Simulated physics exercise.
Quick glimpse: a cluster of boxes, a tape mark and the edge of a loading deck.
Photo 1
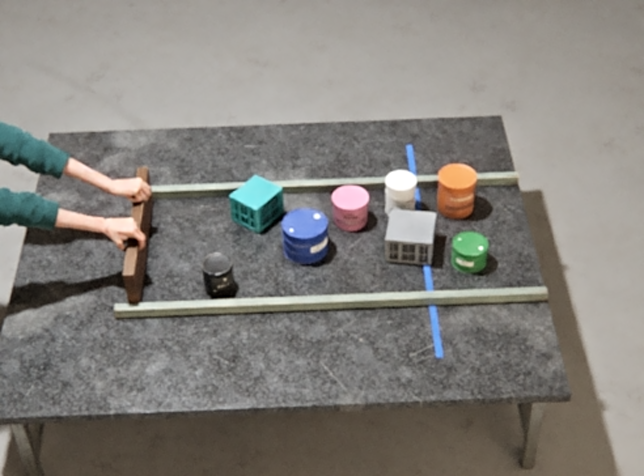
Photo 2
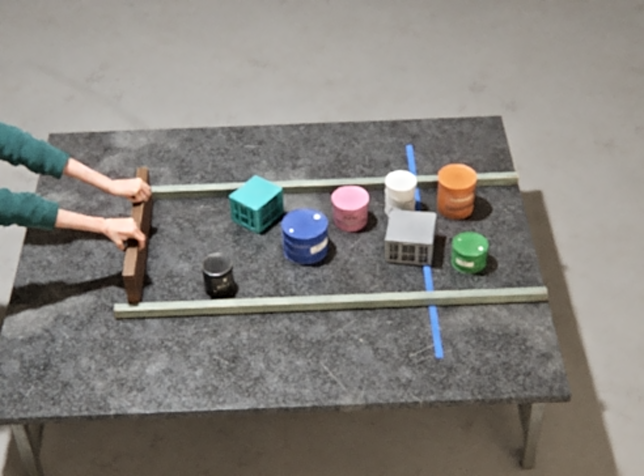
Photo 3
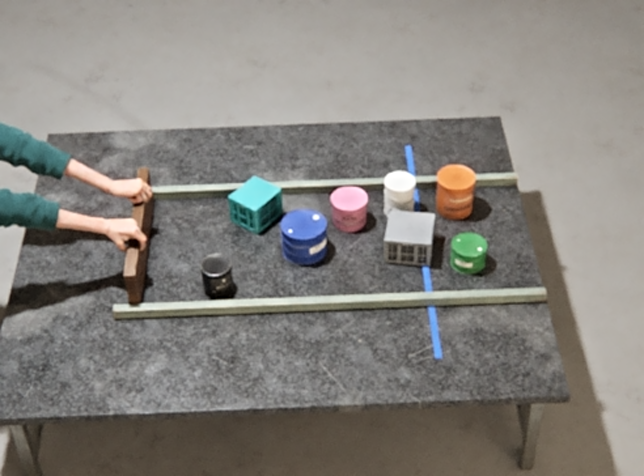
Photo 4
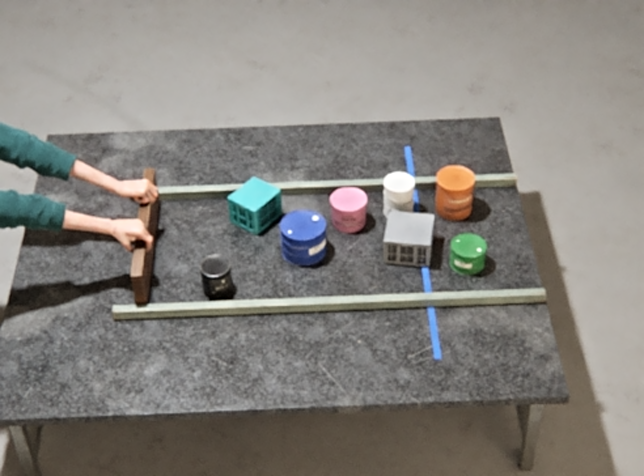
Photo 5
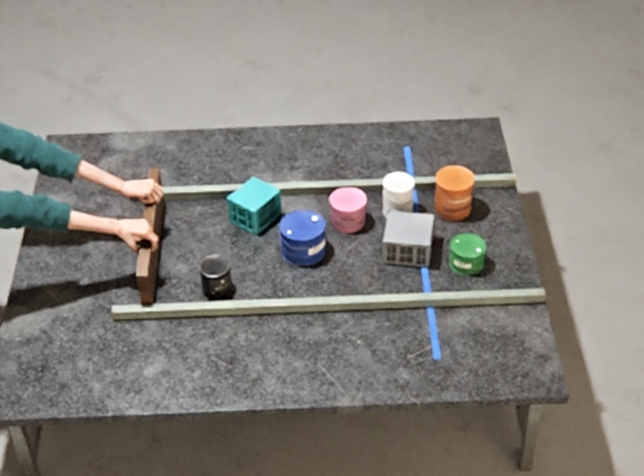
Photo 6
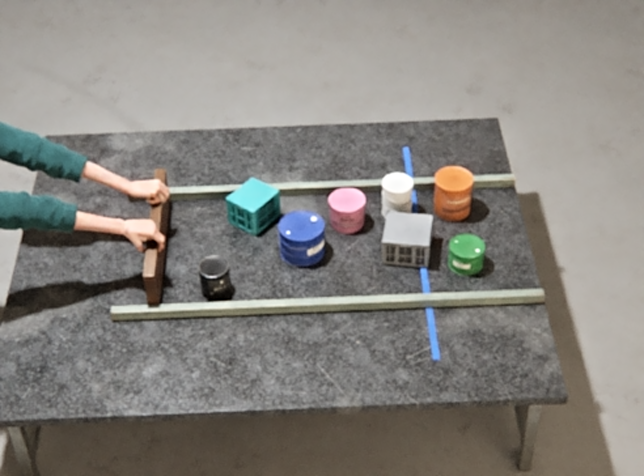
To begin with, two hands in green sleeves hold a brown plank upright at the left of a dark tabletop, with crates and round containers spread between two pale rails. The hands then slide the plank slightly right toward the black container, while the other objects stay put around the blue tape.
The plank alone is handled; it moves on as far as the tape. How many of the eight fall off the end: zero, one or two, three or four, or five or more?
I expect none of them to drop off the edge.
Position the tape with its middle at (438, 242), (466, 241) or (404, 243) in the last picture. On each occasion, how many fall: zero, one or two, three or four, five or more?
Result per tape, in order - none / just one or two / none.
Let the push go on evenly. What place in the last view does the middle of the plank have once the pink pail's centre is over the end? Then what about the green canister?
Near (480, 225), then near (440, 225).
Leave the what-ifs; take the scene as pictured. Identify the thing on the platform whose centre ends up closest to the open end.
Foremost is the green canister.
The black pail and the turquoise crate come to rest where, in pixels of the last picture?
Black pail at (440, 268), turquoise crate at (431, 191).
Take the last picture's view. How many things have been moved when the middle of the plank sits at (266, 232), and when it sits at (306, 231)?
Counts: 2 and 4.
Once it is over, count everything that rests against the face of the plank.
Number in contact with it: 3.
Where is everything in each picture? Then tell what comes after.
In the first picture, green canister (470, 252); orange pail (456, 192); grey crate (411, 237); plank (139, 235); tape (423, 241).
In the second picture, orange pail (456, 192); turquoise crate (257, 204).
In the third picture, grey crate (410, 238); pink pail (349, 210).
In the fourth picture, green canister (468, 254); plank (146, 236).
In the fifth picture, orange pail (454, 194); black pail (216, 277).
In the sixth picture, green canister (466, 255); orange pail (453, 194); grey crate (407, 239); plank (157, 237); tape (420, 243).
Soon after, none off yet; green canister at rest near (466, 255); orange pail at rest near (453, 194); grey crate at rest near (407, 239).
Then, none off yet; green canister moved a little near (477, 257); orange pail at rest near (453, 194); grey crate moved about its own width near (437, 249).
At rest, the number that fall off is zero.
